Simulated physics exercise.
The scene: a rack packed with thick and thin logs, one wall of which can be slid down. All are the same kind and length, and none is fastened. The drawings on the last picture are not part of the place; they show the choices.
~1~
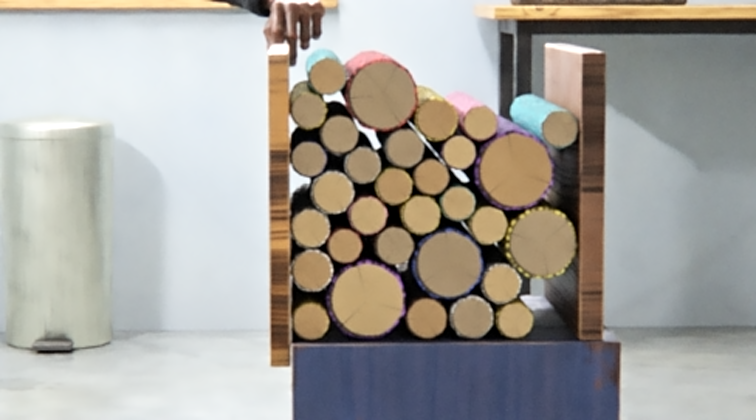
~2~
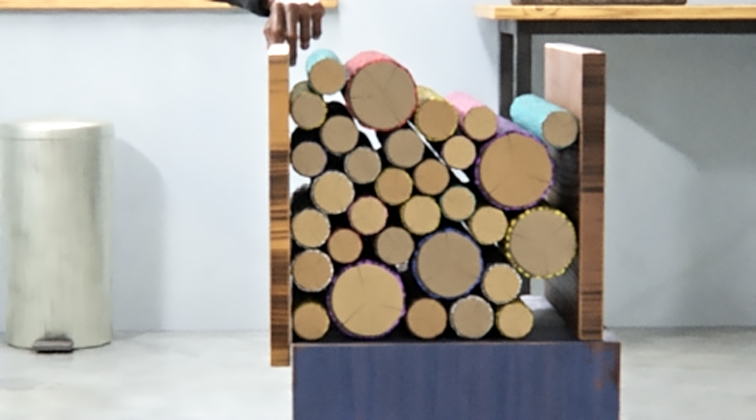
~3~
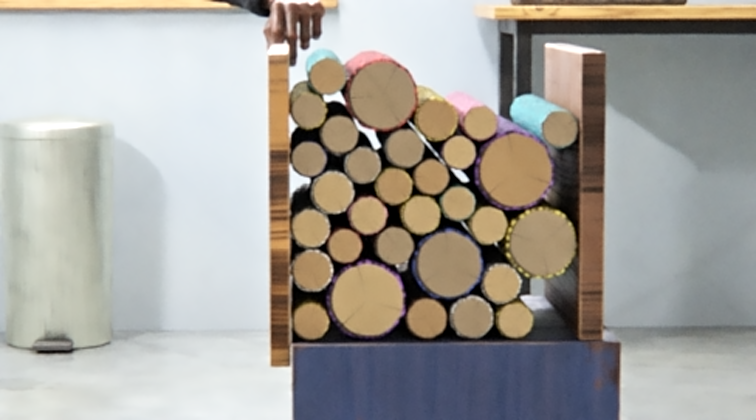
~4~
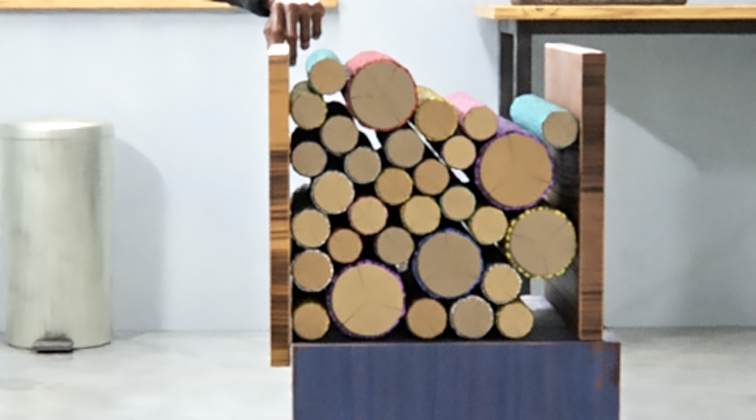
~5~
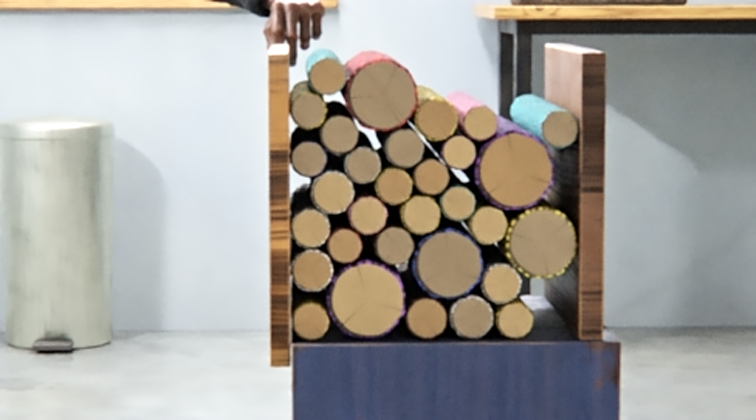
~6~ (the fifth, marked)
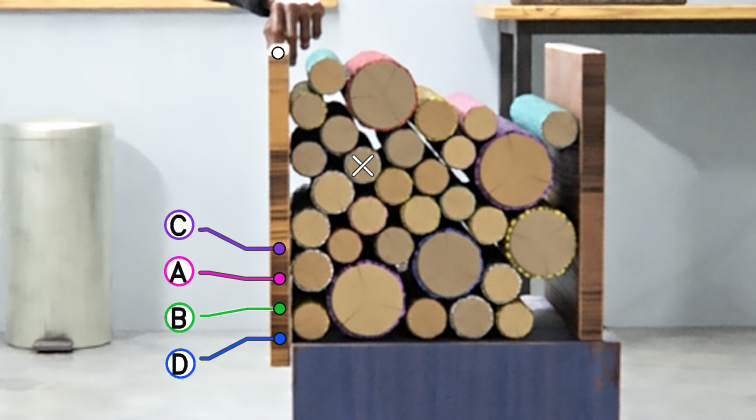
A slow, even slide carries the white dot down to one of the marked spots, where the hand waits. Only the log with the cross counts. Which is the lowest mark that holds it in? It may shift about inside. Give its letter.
Lower it to C and no more.
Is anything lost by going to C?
At C: Yes.
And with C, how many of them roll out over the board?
It comes to five.
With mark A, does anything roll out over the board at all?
Yes.
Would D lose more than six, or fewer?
It loses more than six.
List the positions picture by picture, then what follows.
The first picture shows a log (431, 177); a log (308, 111); a log (559, 128).
The second picture shows a log (559, 128); side board (280, 192).
The third picture shows a log (310, 321); a log (448, 265).
The fourth picture shows a log (394, 246); a log (488, 225).
The fifth picture shows a log (431, 177); a log (308, 111); a log (559, 128).
On the copy, A at (280, 279); B at (280, 309); C at (279, 248); D at (280, 339); the cross at (362, 166); the white dot at (278, 53).
On C. First, top of the board (289, 138).
Then, top of the board (289, 234).
Finally, top of the board (290, 247), about five out over the board, the crossed one still inside.
By contrast, A lets the crossed one out; B lets the crossed one out; D lets the crossed one out.
